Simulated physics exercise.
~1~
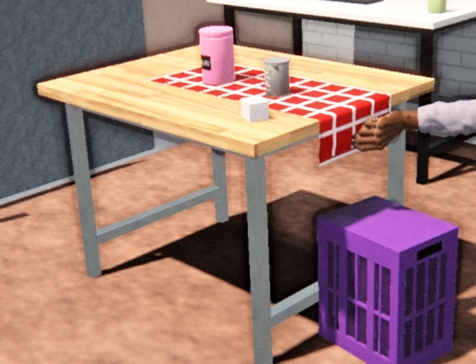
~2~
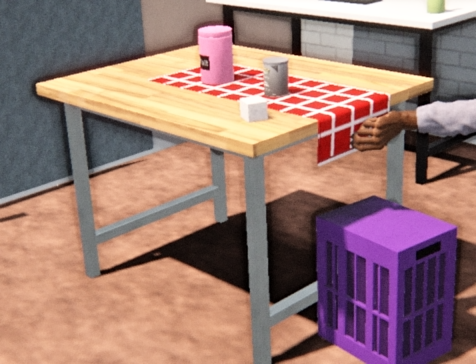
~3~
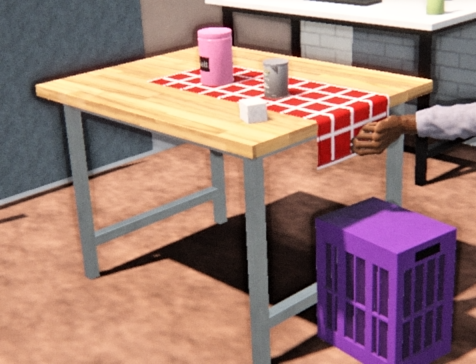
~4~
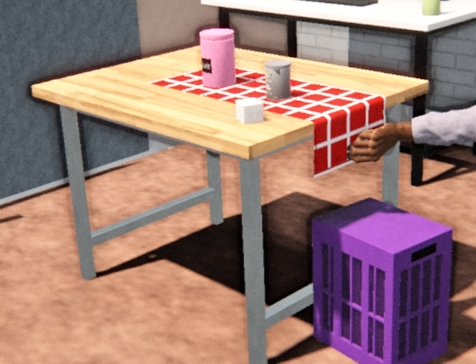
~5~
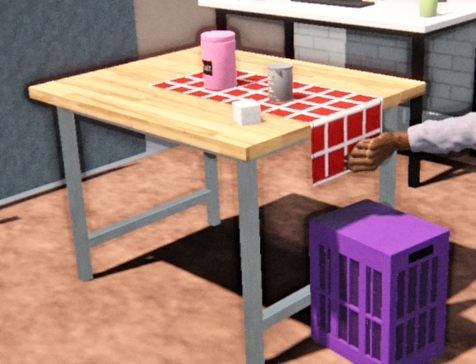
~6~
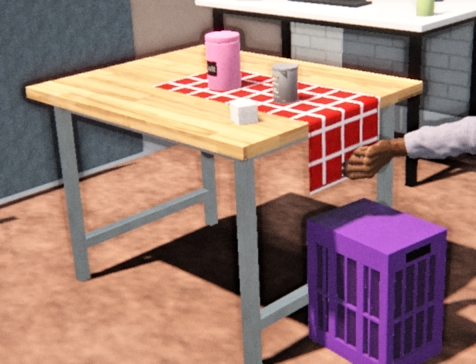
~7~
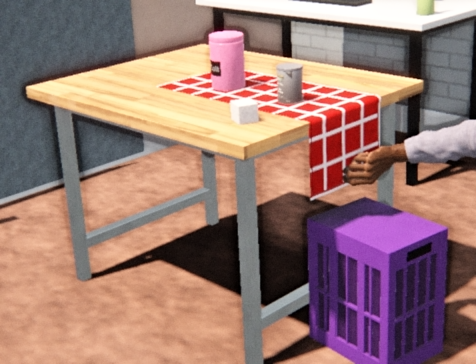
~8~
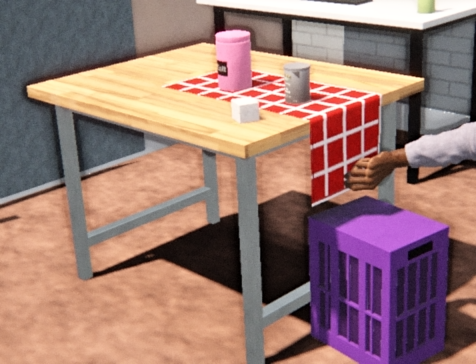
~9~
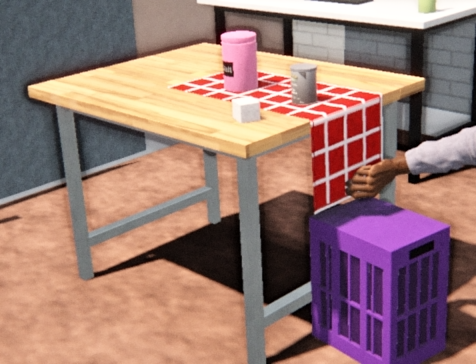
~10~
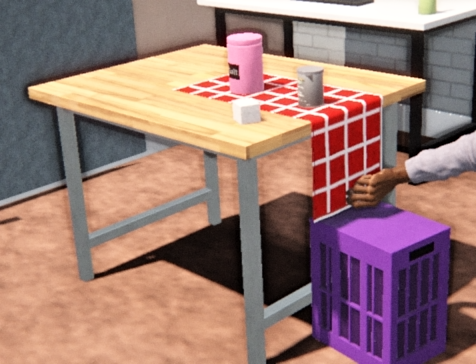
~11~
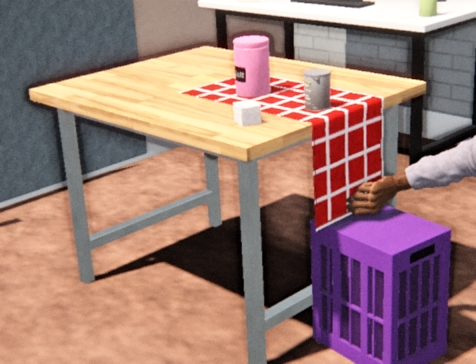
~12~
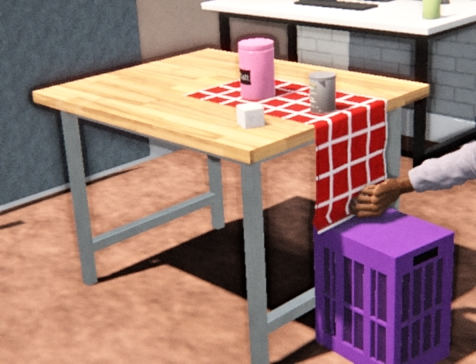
A hand slowly pulls a red checked cloth down toward a purple crate, carrying two containers along.
